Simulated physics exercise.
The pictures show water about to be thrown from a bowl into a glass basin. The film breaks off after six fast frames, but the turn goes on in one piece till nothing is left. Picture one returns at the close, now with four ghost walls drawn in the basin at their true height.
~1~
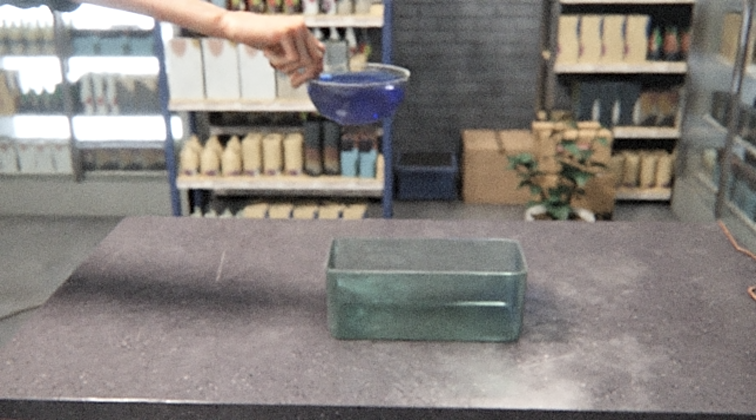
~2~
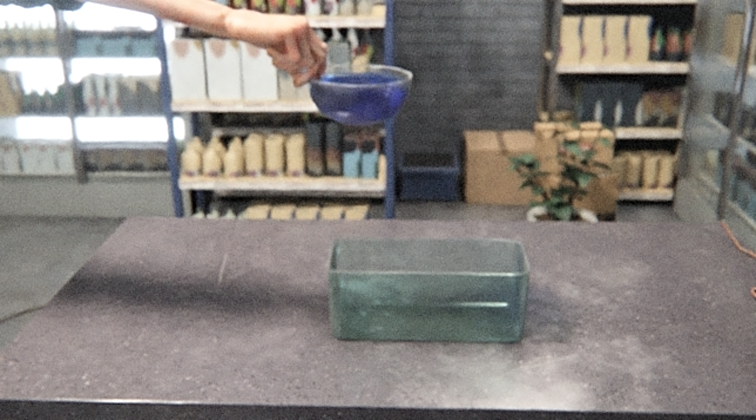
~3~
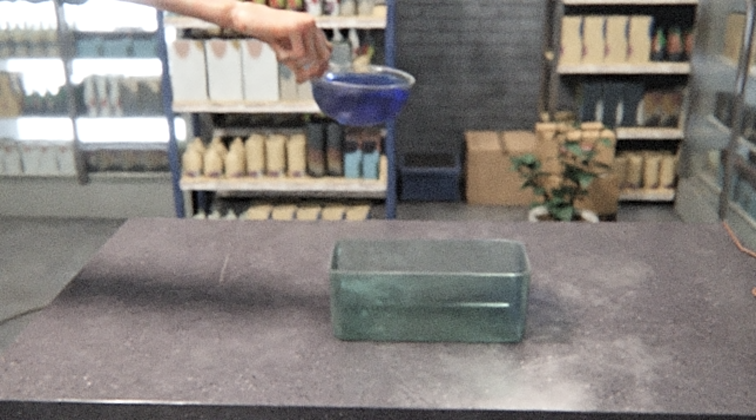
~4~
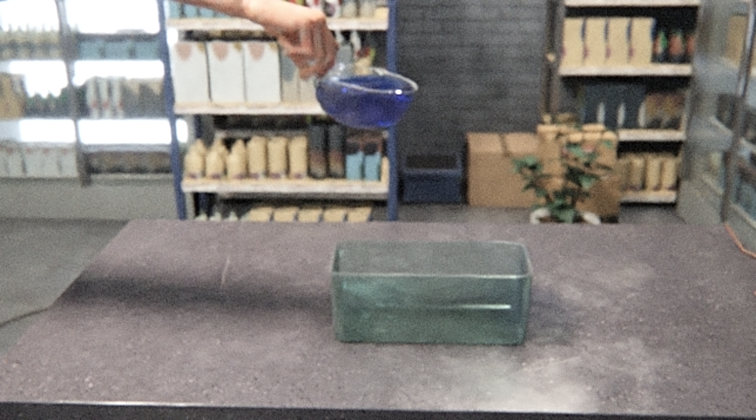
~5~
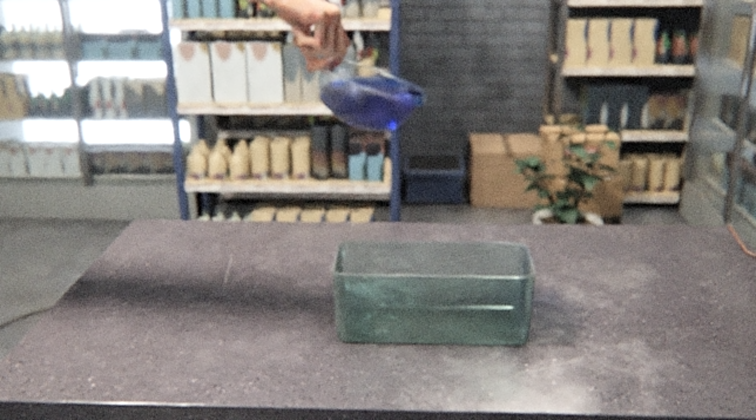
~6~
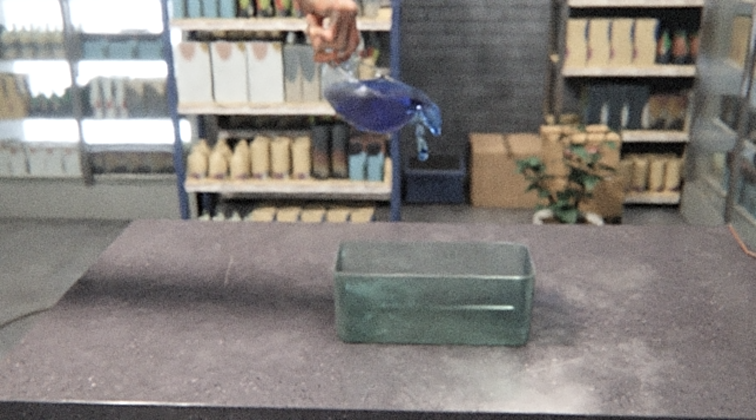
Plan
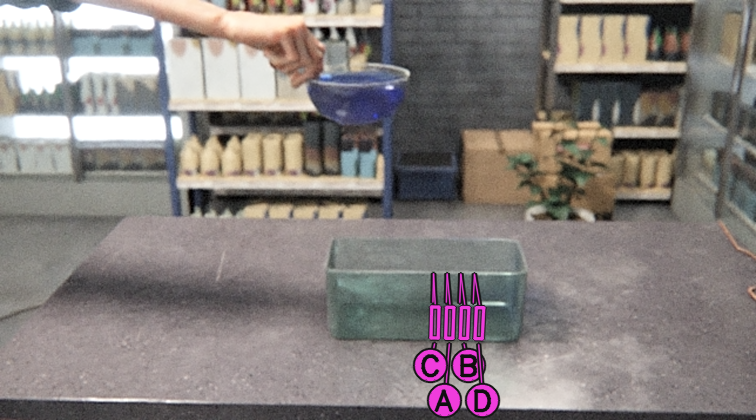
A hand held a clear bowl of blue water above a greenish glass basin on a dark table, then tipped it to the right until water slipped over the lip and streamed downward.
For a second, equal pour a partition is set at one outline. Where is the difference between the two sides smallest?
B is best.
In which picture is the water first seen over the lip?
In picture 5.
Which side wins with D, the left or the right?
More ends on the left.
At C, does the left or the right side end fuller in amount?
The right one.
On the marked copy, A at (449, 343); B at (463, 344); C at (434, 343); D at (478, 344).
With A, about 26 % ends left of the wall and 71 % right of it; 3 % is lost outside.
With B, about 46 % ends left of the wall and 52 % right of it.
With C, about 17 % ends left of the wall and 81 % right of it.
With D, about 69 % ends left of the wall and 29 % right of it; 3 % is lost outside.
